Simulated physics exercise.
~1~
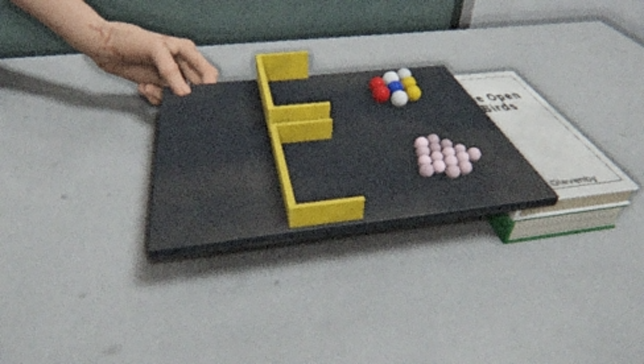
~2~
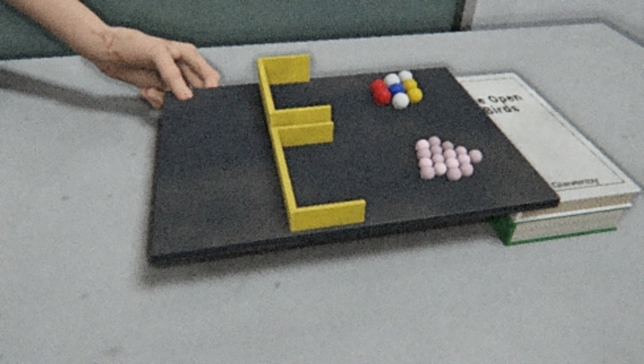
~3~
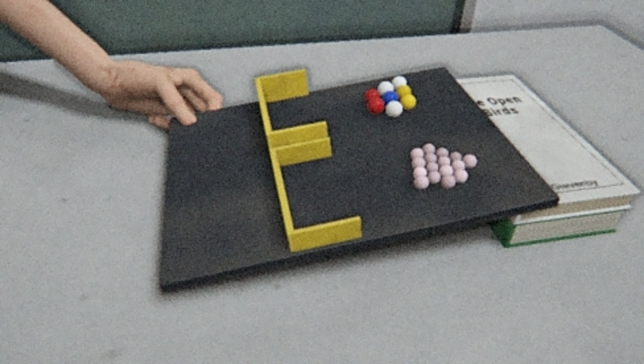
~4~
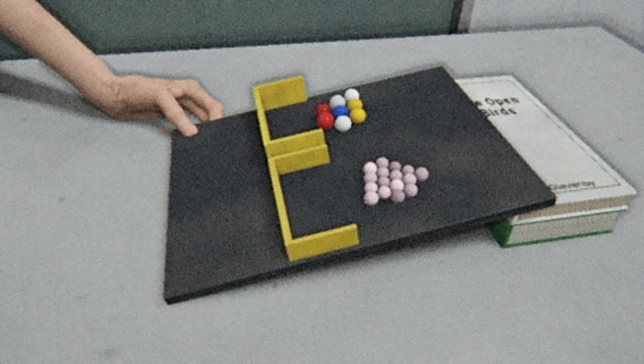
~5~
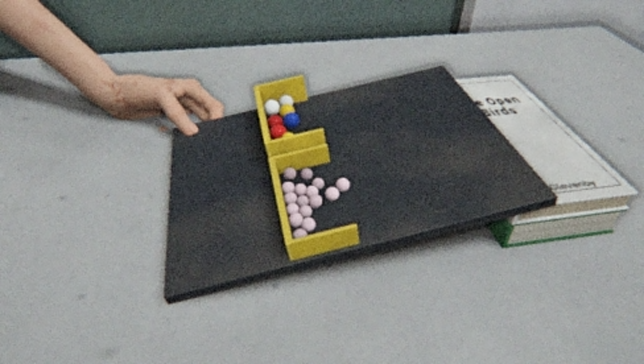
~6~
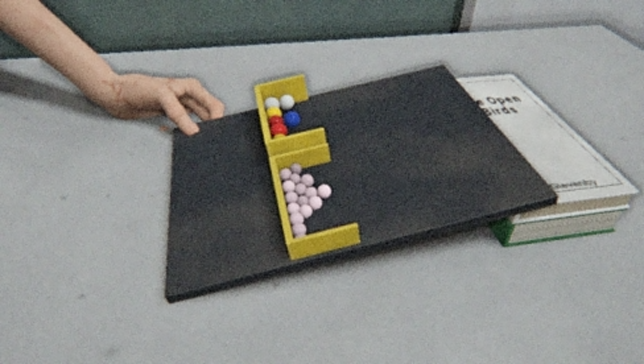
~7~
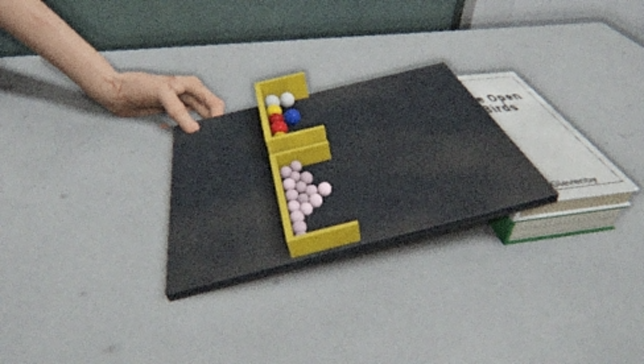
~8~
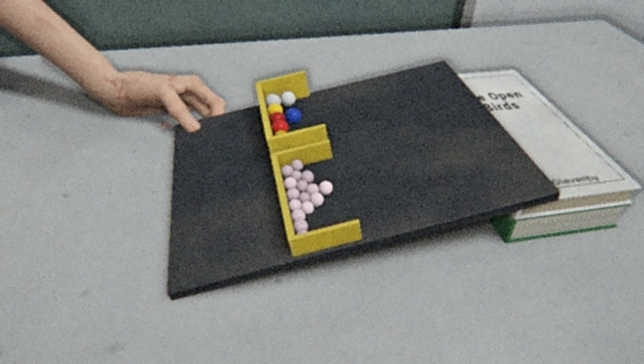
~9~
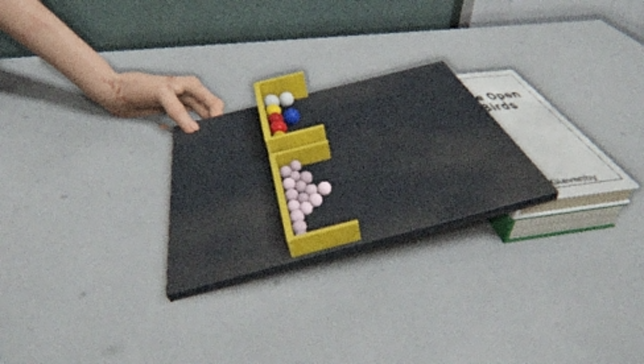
Pink balls and mixed coloured balls rolling left down a black board as a hand lowers its end, gathering against yellow barriers.
